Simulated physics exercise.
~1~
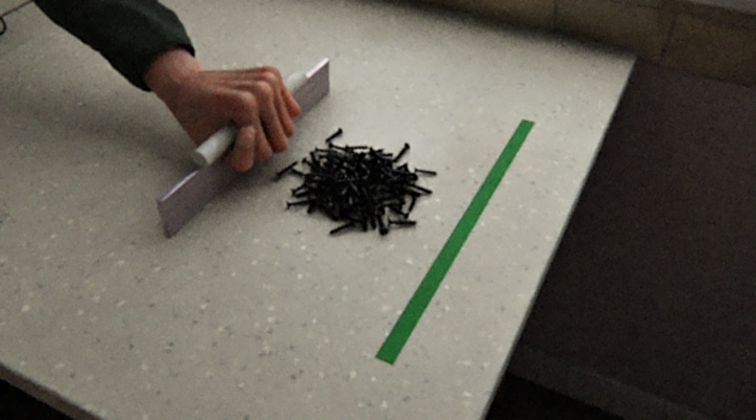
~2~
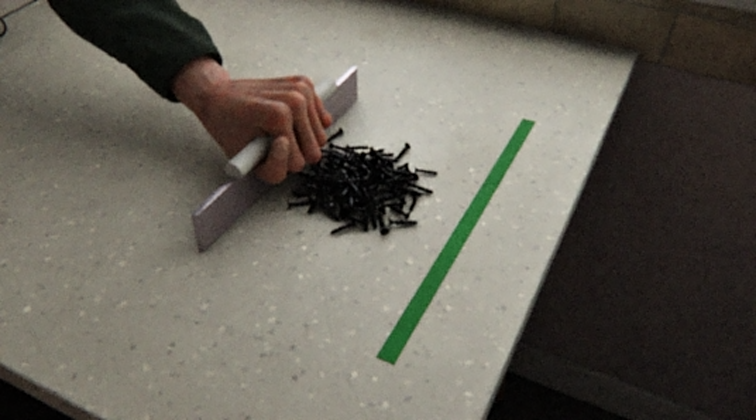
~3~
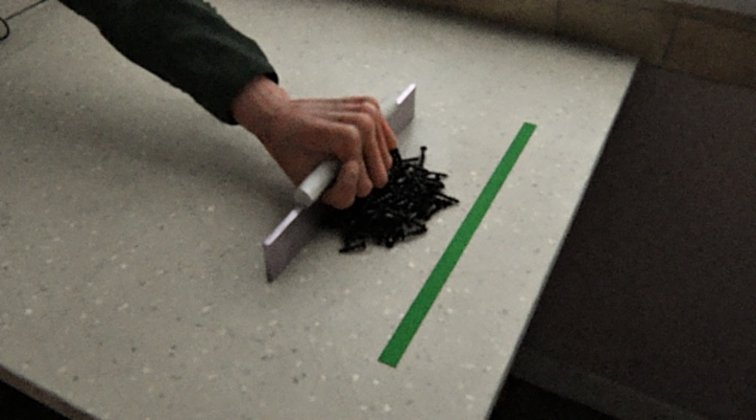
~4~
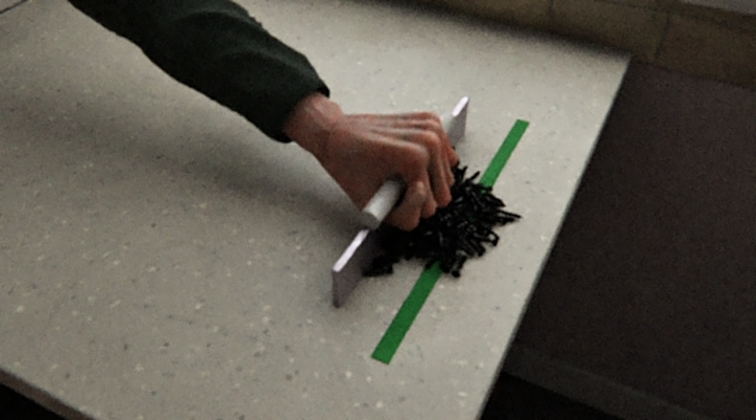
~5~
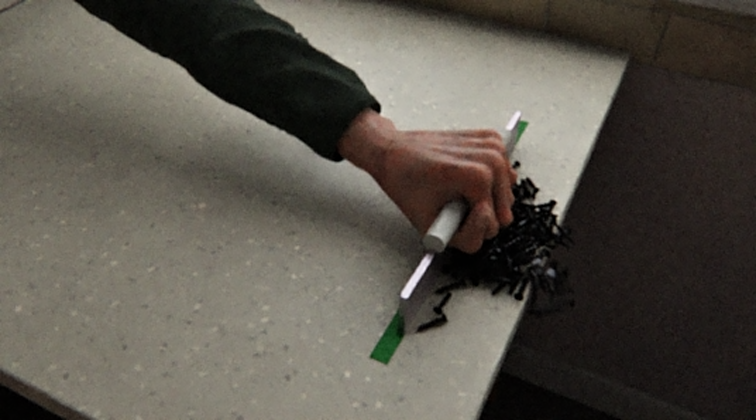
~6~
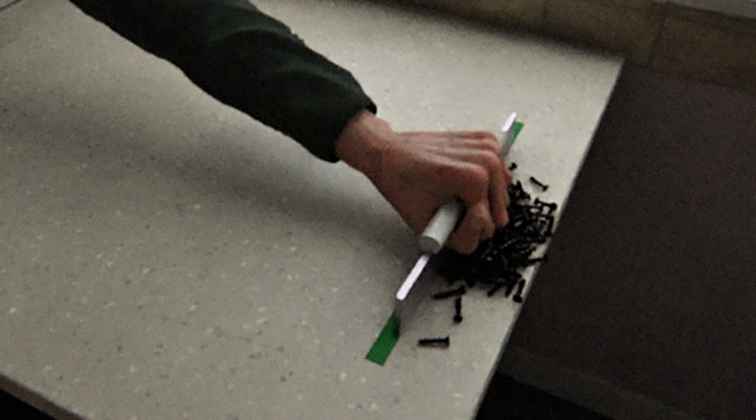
A hand scrapes a heap of black screws rightward, stopping at green tape, some overhanging the edge.
